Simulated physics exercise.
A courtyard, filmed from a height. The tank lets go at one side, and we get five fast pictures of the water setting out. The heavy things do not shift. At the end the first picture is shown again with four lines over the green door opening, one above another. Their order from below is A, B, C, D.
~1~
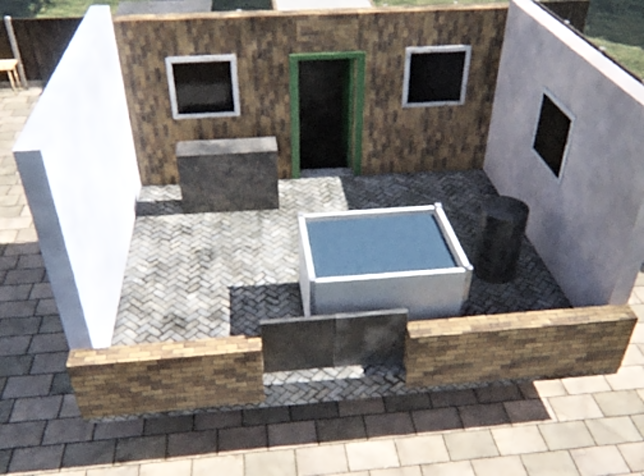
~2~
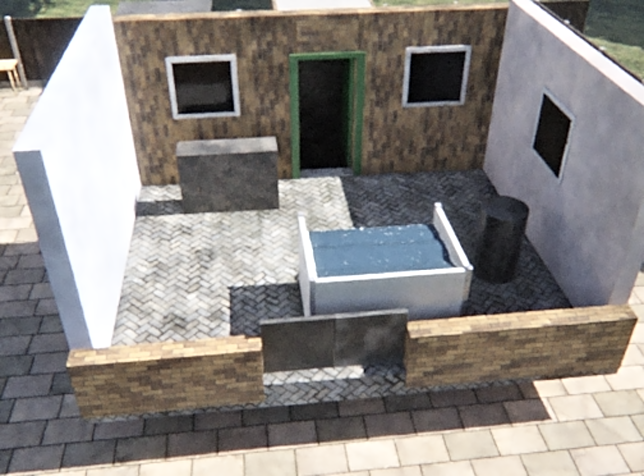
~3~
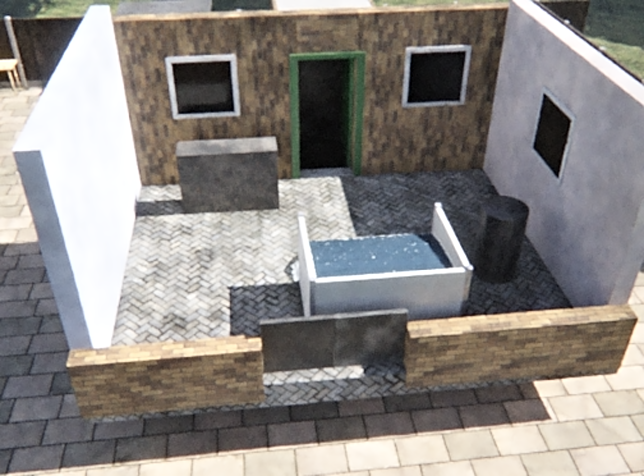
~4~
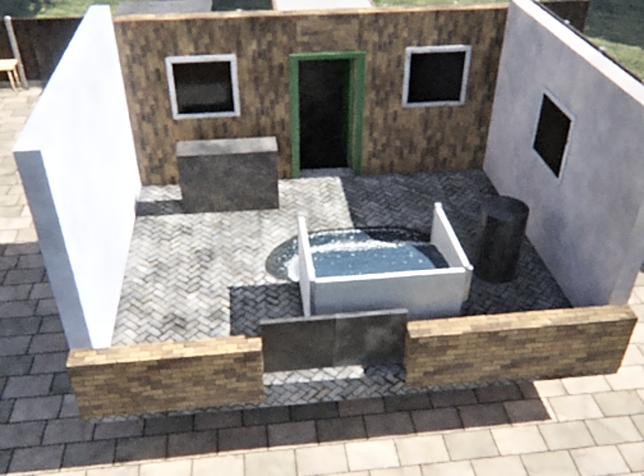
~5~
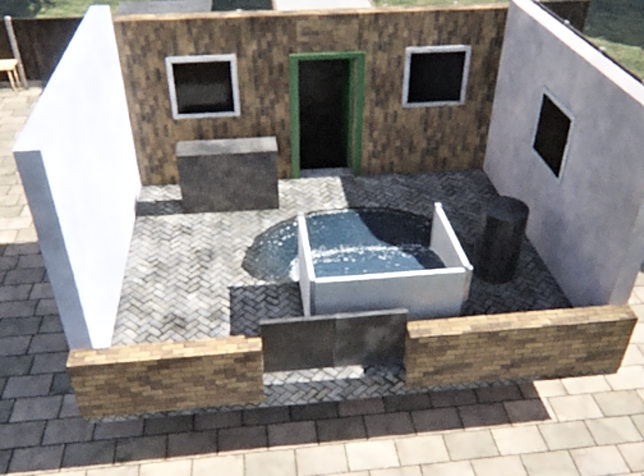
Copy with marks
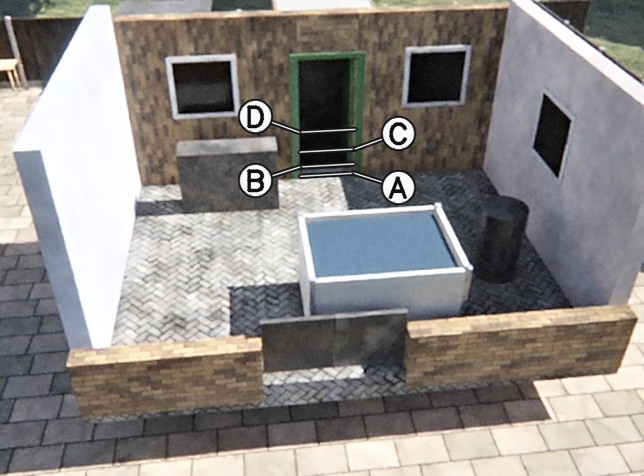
We see a walled courtyard with a green doorway and a white tank of still water; the tank's back side disappears, the water inside sinks, and a rounded pool spreads out behind it and leftward across the paving.
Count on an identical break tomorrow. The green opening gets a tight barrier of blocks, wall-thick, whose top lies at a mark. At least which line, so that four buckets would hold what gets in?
The limit is C.
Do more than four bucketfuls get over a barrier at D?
No.
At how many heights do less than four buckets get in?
Two of them.
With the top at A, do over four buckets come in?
Yes, that goes wrong.
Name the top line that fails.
B it is.
On the marked copy, A at (327, 174); B at (327, 165); C at (327, 150); D at (327, 130); from the bottom up A, B, C, D.
With A, dozens of bucketfuls pour in.
With B, some 20 bucketfuls get in.
With C, a bucket or two gets in.
With D, nothing gets over.
